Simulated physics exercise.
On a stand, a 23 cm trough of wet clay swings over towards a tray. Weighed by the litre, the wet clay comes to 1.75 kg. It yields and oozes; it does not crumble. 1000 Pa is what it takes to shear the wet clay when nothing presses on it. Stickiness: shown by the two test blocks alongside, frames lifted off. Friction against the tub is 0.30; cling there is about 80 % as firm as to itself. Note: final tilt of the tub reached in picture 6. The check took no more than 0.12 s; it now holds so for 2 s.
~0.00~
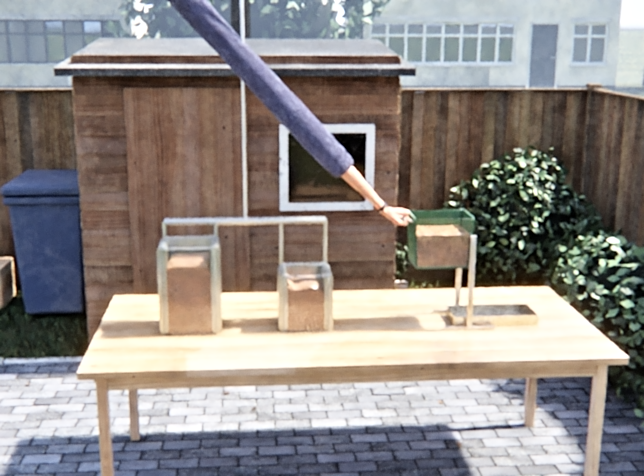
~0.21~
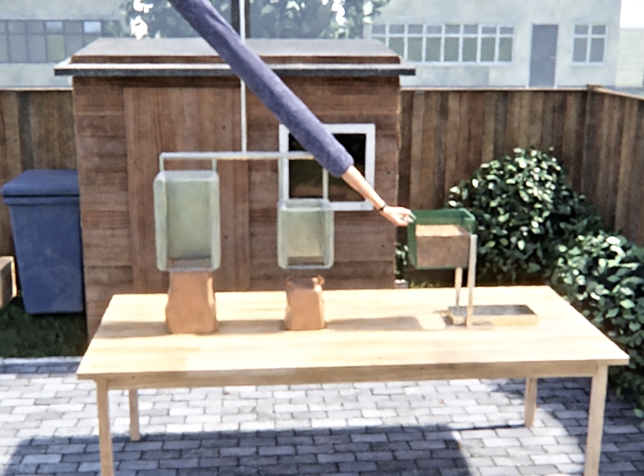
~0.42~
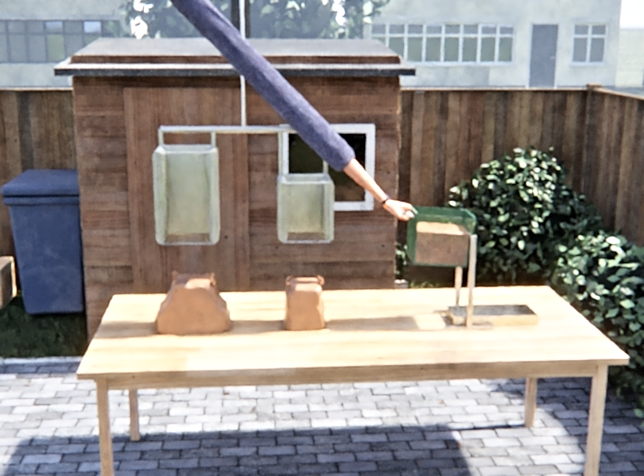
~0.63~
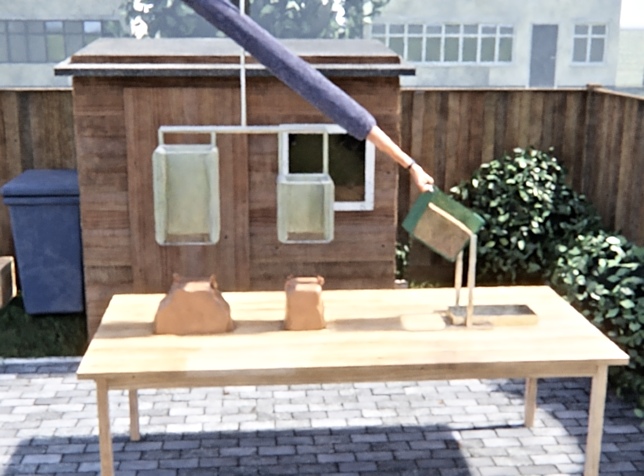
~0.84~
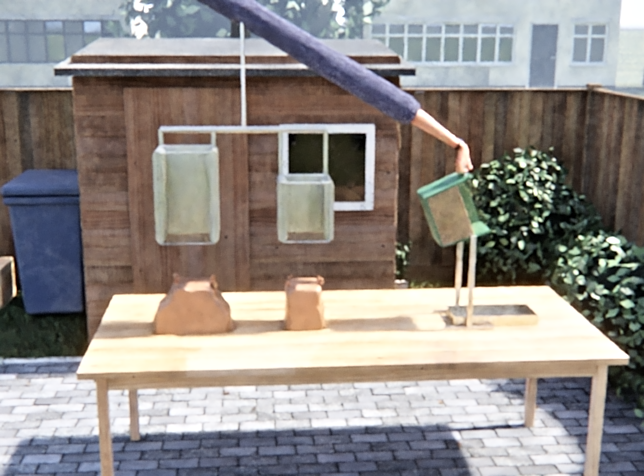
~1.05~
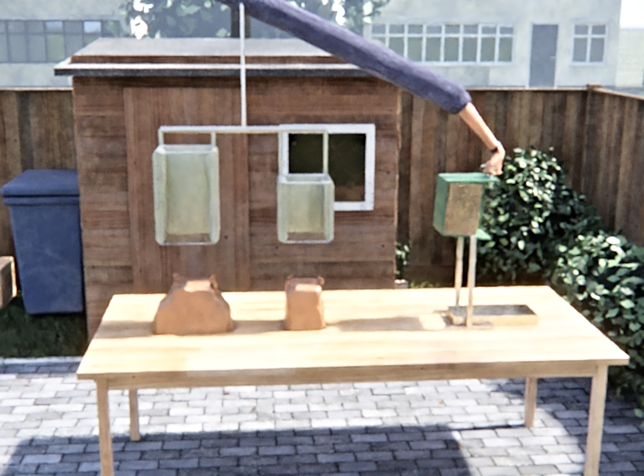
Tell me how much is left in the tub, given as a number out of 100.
It should be close to 48 out of 100.
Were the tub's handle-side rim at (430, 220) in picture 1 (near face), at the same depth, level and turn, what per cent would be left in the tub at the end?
The tub would keep roughly 100 percent.
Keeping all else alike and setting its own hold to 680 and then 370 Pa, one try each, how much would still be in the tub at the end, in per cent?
The answers, in order, are 55 % and 45 %.
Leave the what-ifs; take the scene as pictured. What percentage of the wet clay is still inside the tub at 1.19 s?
Around 100 per cent.
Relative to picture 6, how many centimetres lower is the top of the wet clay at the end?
Roughly 11 cm.
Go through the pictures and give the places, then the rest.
In the first picture, handle-side rim at (416, 219), tilt 0 degrees; crest of the wet clay at (465, 234); block heights 34 cm, 22 cm (left to right).
In the second picture, handle-side rim at (416, 219), tilt 0 degrees; crest of the wet clay at (465, 234); block heights 32 cm, 22 cm (left to right).
In the third picture, handle-side rim at (418, 214), tilt 5 degrees; crest of the wet clay at (421, 231); block heights 24 cm, 22 cm (left to right).
In the fourth picture, handle-side rim at (438, 191), tilt 34 degrees; crest of the wet clay at (431, 206); block heights 23 cm, 22 cm (left to right).
In the fifth picture, handle-side rim at (473, 178), tilt 69 degrees; crest of the wet clay at (456, 187); block heights 23 cm, 22 cm (left to right).
In the sixth picture, handle-side rim at (498, 183), tilt 94 degrees; crest of the wet clay at (453, 184); block heights 23 cm, 22 cm (left to right).
After 1.19 s, the tub is at 94 degrees and holds 100 %.
After 1.36 s, the tub is at 94 degrees and holds 98 %.
After 1.53 s, the tub is at 94 degrees and holds 80 %.
After 1.70 s, the tub is at 94 degrees and holds 58 %.
After 3.05 s, the tub is at 94 degrees and holds 48 %.
